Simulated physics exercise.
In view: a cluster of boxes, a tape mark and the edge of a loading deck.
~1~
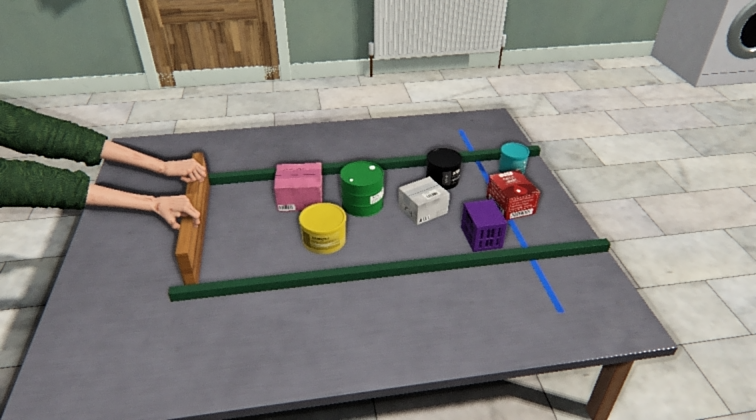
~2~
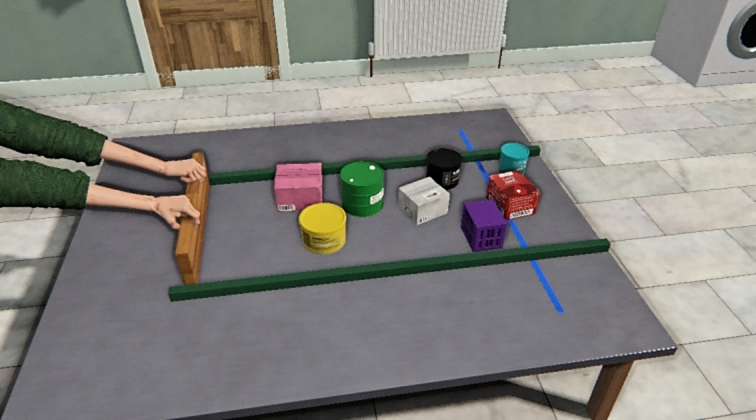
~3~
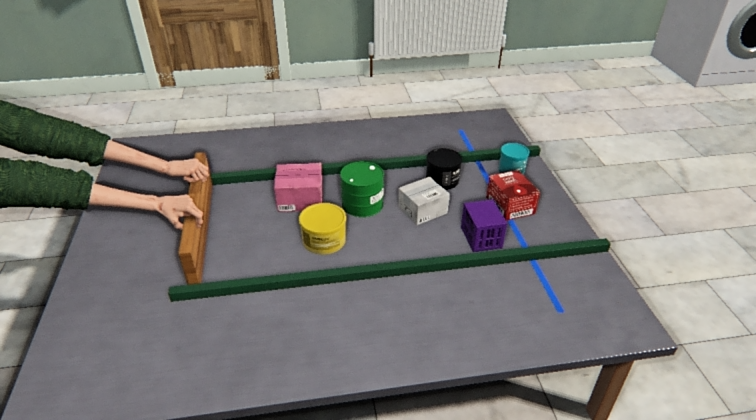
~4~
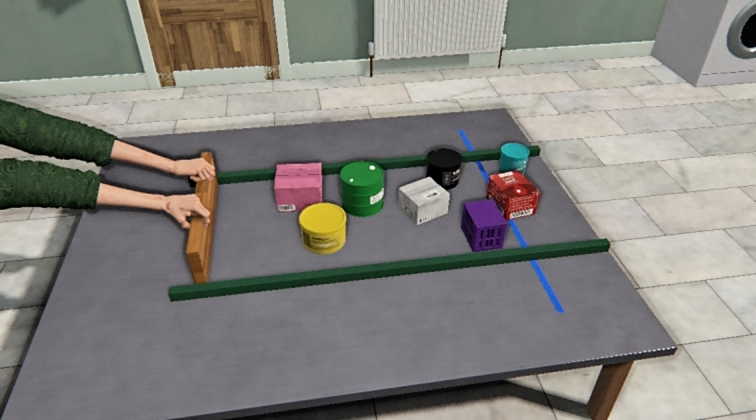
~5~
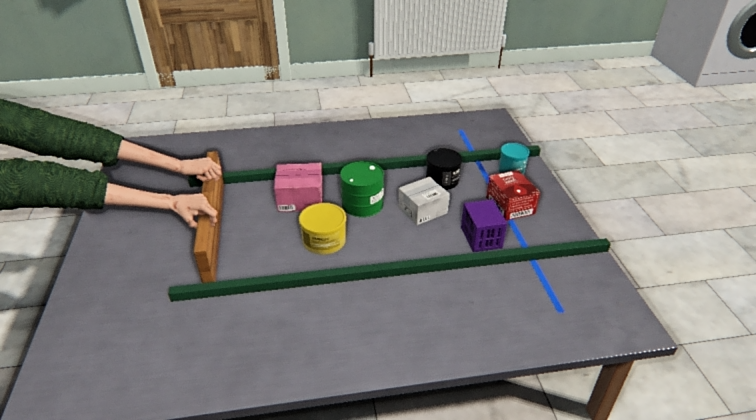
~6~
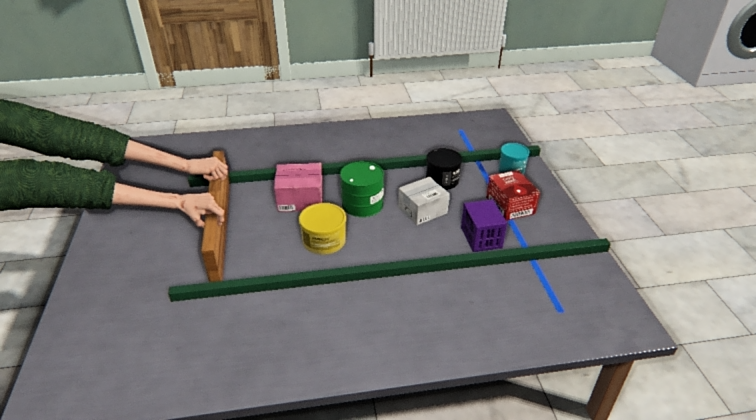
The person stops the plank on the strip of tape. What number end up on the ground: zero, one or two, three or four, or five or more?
In the end the number that fall off is one or two.
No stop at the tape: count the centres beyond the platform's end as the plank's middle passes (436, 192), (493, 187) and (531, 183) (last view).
Past the end: 0, 2 and 5.
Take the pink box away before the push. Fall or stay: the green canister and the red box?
The green canister is kept, the red box goes over.
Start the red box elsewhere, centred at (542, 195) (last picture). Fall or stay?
It falls.
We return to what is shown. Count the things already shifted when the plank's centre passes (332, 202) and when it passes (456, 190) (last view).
First 4, then 8.
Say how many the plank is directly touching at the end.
In contact: 3.
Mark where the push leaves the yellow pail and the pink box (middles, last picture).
Near (530, 205) and (510, 168).
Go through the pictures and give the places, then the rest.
In the first picture, turquoise pail (513, 161); red box (512, 195); purple crate (483, 225); plank (195, 215); tape (501, 203).
In the second picture, red box (512, 195); green canister (362, 189).
In the third picture, purple crate (483, 226); black pail (443, 169).
In the fourth picture, turquoise pail (513, 161); plank (204, 215).
In the fifth picture, red box (512, 195); yellow pail (323, 229).
In the sixth picture, turquoise pail (513, 161); red box (512, 195); purple crate (483, 226); plank (217, 213); tape (501, 203).
A little later, none off yet; turquoise pail at rest near (513, 161); red box at rest near (512, 195); purple crate at rest near (483, 226).
When it is over, the number that fall off is one or two; down, red box and turquoise pail.
